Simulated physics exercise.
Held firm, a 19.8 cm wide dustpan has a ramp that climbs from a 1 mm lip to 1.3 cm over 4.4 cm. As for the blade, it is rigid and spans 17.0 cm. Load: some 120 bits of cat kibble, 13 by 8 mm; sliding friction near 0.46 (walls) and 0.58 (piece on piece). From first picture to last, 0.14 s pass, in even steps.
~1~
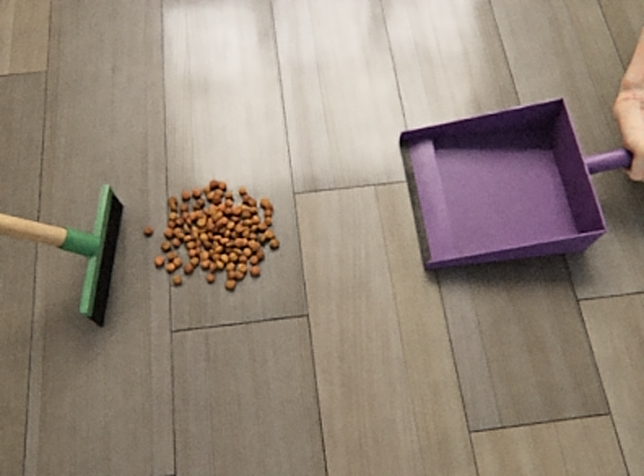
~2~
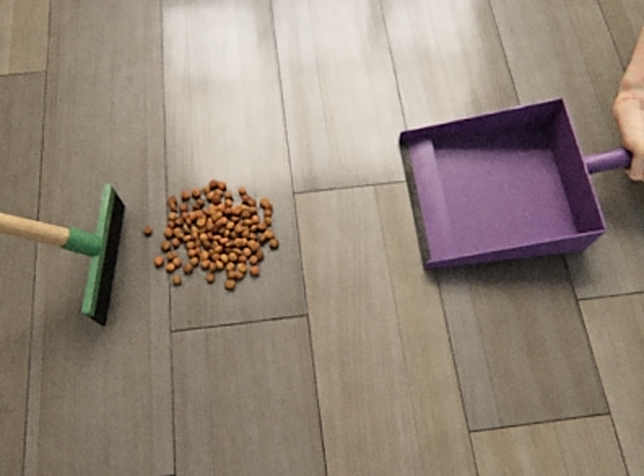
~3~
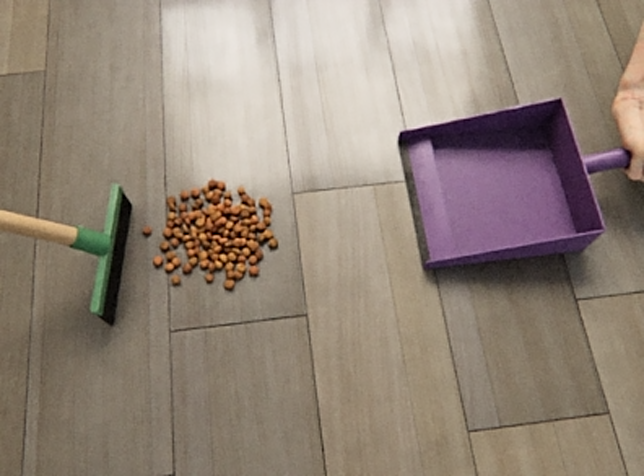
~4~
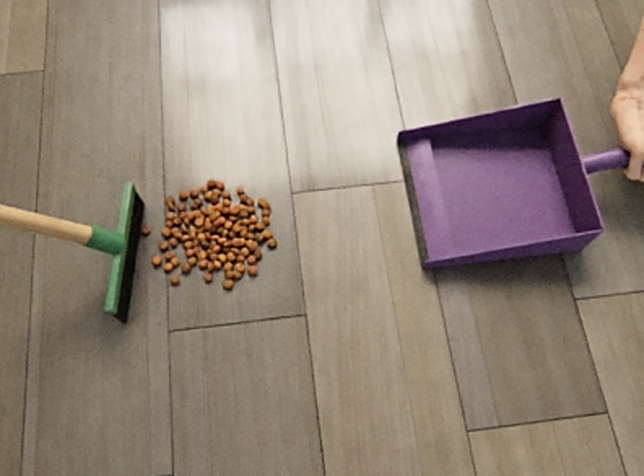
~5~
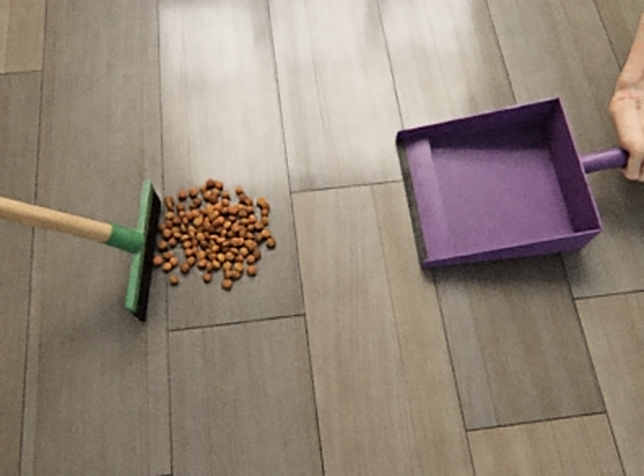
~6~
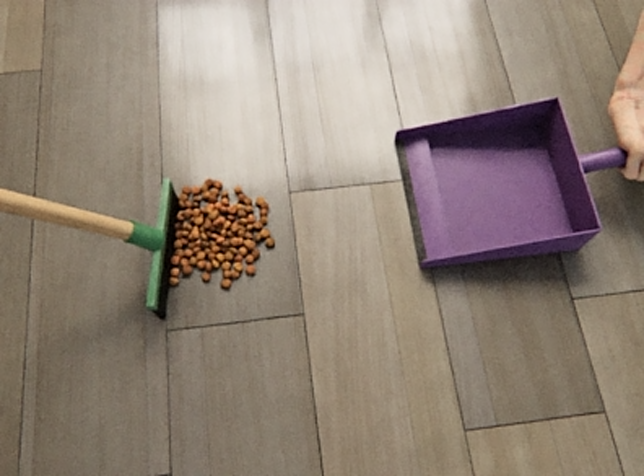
The clip shows a green brush with a wooden handle moving right across a wood-look floor into a pile of brown kibble, pressing its left edge together, while a hand holds a purple dustpan nearly still at right.
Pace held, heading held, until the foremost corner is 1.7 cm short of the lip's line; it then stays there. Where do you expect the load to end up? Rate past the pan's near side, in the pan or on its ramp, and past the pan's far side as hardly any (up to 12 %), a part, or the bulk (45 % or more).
Past the pan's near side: A part, in the pan or on its ramp: A part, past the pan's far side: Hardly any.
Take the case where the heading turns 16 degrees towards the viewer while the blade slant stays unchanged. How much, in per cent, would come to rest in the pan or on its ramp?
Estimate: 5 % in pan or on ramp.
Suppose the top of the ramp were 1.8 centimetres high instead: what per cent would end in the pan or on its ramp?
Roughly 35 per cent.
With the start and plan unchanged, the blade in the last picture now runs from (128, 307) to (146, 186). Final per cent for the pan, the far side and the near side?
Final per cent - pan 25, far 0, near 10.
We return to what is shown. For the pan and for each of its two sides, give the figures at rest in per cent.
In per cent - near side 15, pan 35, far side 0.
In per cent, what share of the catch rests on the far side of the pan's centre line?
Roughly 30 per cent.
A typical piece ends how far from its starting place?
About 28 cm.
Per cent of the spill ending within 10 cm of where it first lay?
The figure is some 10 percent.
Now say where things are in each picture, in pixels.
The first picture shows blade from (87, 312) to (108, 191), moved 0.0 cm, 0 of the pieces shifted so far; middle of the pieces at (215, 229); pan at (502, 192).
The second picture shows blade from (89, 312) to (110, 191), moved 0.4 cm, 0 of the pieces shifted so far; middle of the pieces at (215, 229).
The third picture shows blade from (98, 311) to (118, 190), moved 1.5 cm, 0 of the pieces shifted so far; middle of the pieces at (214, 229).
The fourth picture shows blade from (112, 310) to (131, 189), moved 3.3 cm, 0 of the pieces shifted so far; middle of the pieces at (213, 229).
The fifth picture shows blade from (132, 308) to (149, 187), moved 5.8 cm, 1 of the pieces shifted so far; middle of the pieces at (219, 230).
The sixth picture shows blade from (153, 306) to (168, 185), moved 8.4 cm, 36 of the pieces shifted so far; middle of the pieces at (220, 229); pan at (497, 191).
Then, 0.17 s after the last picture, middle of the blade 17 cm from the lip; 0 % over the lip, far side 0 %, near side 10 %.
Then, 0.28 s after the last picture, middle of the blade 7 cm from the lip; 0 % over the lip, far side 0 %, near side 15 %.
Then, 0.52 s after the last picture, middle of the blade 3 cm from the lip; 35 % over the lip, far side 0 %, near side 15 %.
In the end, near side 15 %, pan 35 %, far side 0 %, in front of the lip or behind the blade 45 %.
